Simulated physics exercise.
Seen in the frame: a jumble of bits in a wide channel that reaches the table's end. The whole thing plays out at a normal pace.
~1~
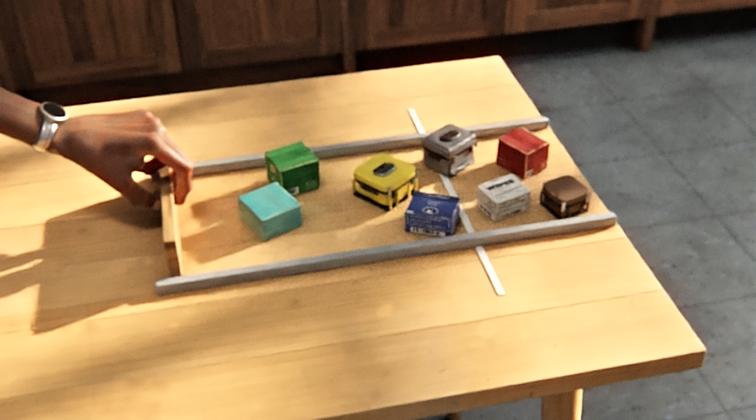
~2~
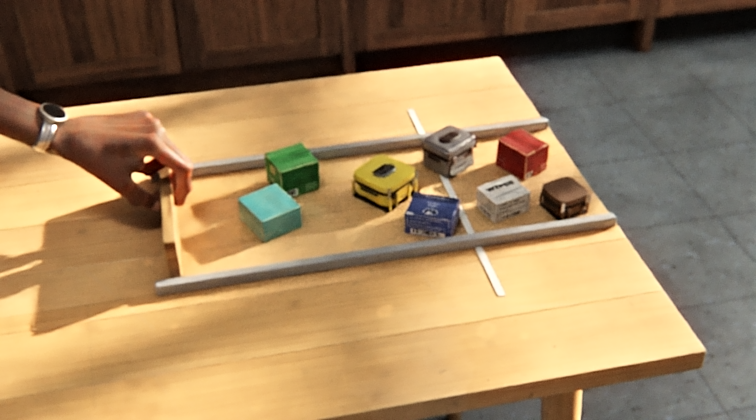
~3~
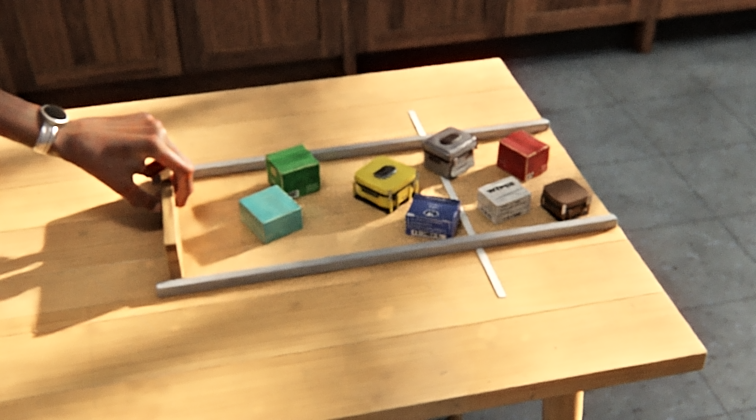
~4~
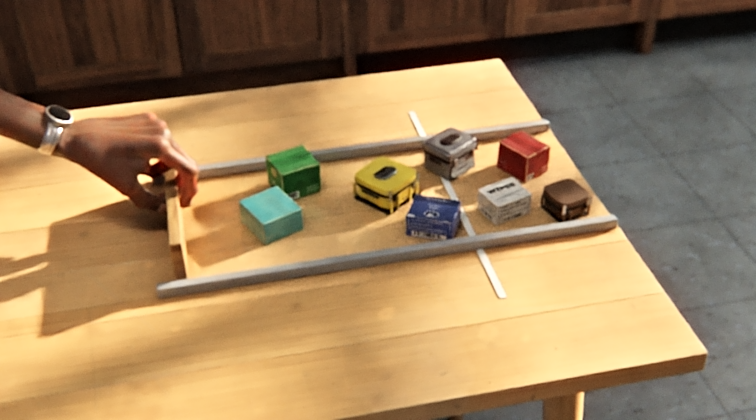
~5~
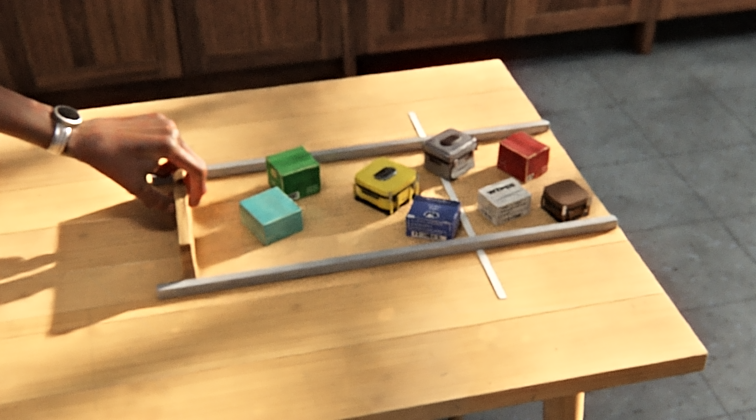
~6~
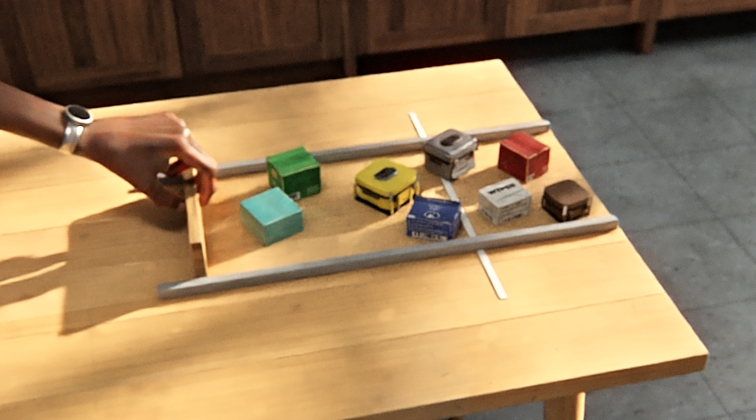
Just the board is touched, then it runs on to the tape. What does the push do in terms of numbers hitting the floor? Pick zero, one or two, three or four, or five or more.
It sends zero to the floor.
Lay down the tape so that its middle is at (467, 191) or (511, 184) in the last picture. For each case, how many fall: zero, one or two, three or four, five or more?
Going through them one at a time, I'd put it at none at all and then three or four.
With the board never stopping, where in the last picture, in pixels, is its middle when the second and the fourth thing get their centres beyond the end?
The first puts it near (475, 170), the next near (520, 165).
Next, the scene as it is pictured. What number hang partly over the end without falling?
Counting them gives 0.
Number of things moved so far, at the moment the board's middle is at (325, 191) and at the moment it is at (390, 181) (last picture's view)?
3 at one spot and 6 at the other.
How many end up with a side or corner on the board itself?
Looks like 2 of them, all told.
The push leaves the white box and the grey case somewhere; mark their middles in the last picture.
The first one ends at (542, 185), the second at (505, 140).
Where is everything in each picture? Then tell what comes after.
Brown case (565, 198); red box (523, 153); white box (503, 198); board (170, 207); tape (450, 189), in the first picture.
Red box (522, 155); grey case (449, 151), in the second picture.
White box (504, 201); turquoise block (271, 214), in the third picture.
Brown case (566, 201); yellow case (386, 185), in the fourth picture.
Red box (523, 157); green box (294, 174), in the fifth picture.
Brown case (566, 202); red box (524, 157); white box (505, 202); board (194, 209); tape (452, 193), in the sixth picture.
Soon after, none off yet; brown case at rest near (566, 202); red box at rest near (524, 157); white box at rest near (505, 202).
At rest, the number that fall off is zero.
